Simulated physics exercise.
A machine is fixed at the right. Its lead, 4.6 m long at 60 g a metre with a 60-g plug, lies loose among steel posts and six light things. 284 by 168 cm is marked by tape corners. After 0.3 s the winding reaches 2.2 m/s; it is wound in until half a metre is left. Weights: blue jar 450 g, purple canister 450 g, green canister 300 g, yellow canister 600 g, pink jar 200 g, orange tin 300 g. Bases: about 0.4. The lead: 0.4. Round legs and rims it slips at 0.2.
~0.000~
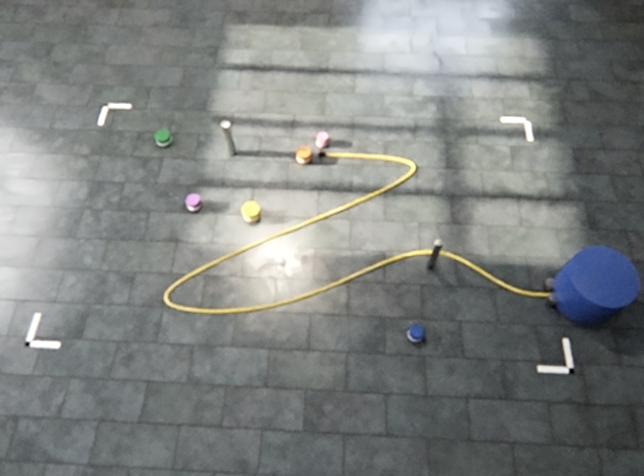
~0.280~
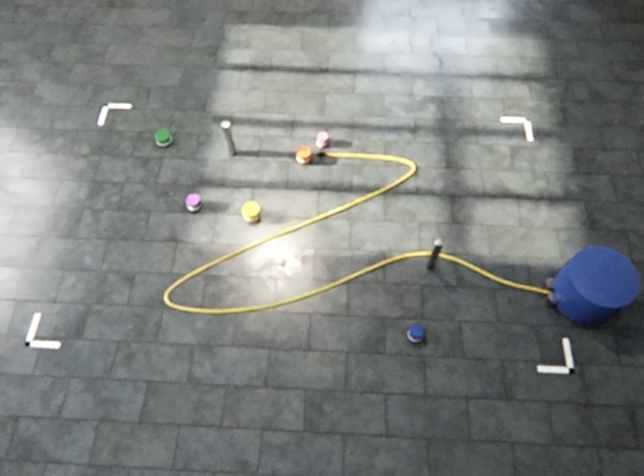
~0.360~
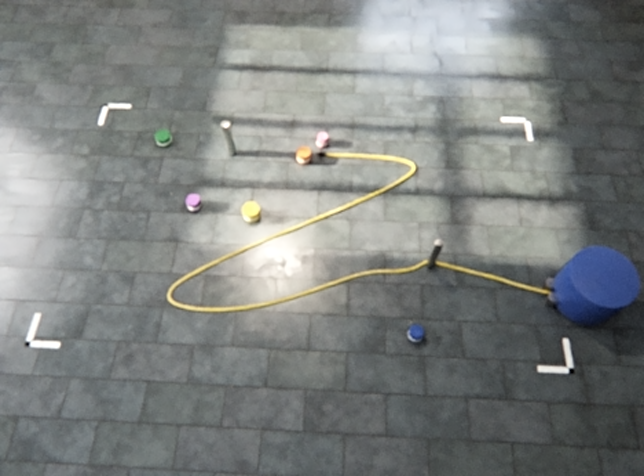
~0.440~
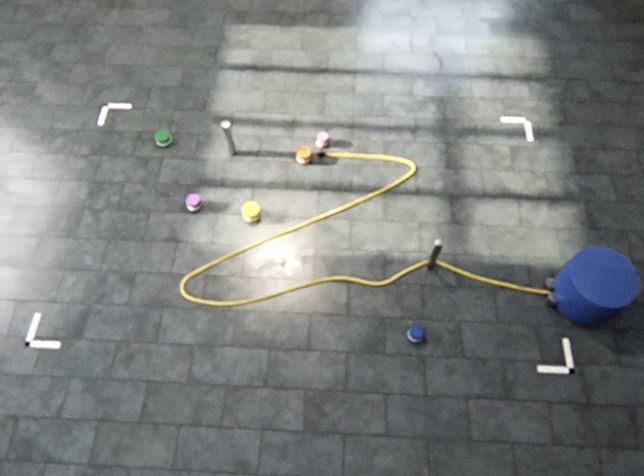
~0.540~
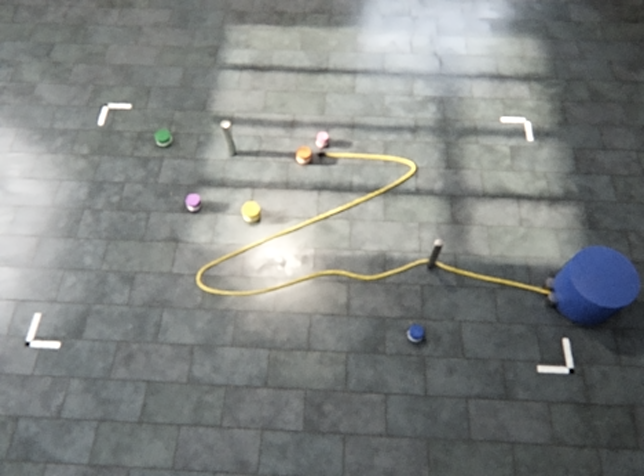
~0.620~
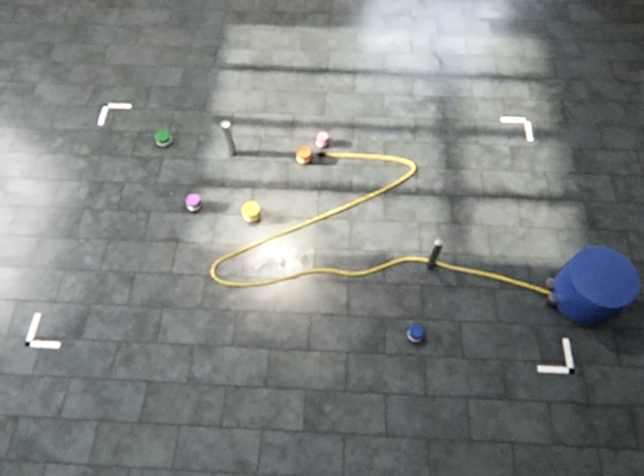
Yellow lead winding into a large blue drum at right, its left loop drawing inward past posts and small coloured canisters.
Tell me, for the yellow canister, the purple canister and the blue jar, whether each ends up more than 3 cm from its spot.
The yellow canister stays home, the purple canister stays home, the blue jar stays home.
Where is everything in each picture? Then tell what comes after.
In the first frame, shows, yellow canister (251, 209); purple canister (193, 200); blue jar (417, 331); posts (225, 123) (440, 243); lead runs through (481, 271) (329, 287) (166, 299) (303, 225) (399, 160).
In the second frame, shows, lead runs through (483, 273) (166, 299) (398, 160).
In the third frame, shows, lead runs through (495, 278) (170, 300) (398, 160).
In the fourth frame, shows, lead runs through (516, 287) (193, 300) (398, 160).
In the fifth frame, shows, lead runs through (554, 293) (228, 293) (398, 160).
In the sixth frame, shows, yellow canister (251, 209); purple canister (193, 200); blue jar (417, 331); lead runs through (419, 259) (258, 284) (303, 225) (398, 160).
By 1.1 s, plug at (323, 154); nothing else has moved.
By 1.5 s, plug at (323, 154); nothing else has moved.
By 2.0 s, plug at (492, 231); nothing else has moved.
By 2.5 s, plug at (594, 316); nothing else has moved.
By 3.3 s, plug at (594, 316); yellow canister 0 cm off its start at (251, 209), blue jar 0 cm off its start at (417, 331), purple canister 0 cm off its start at (193, 200).
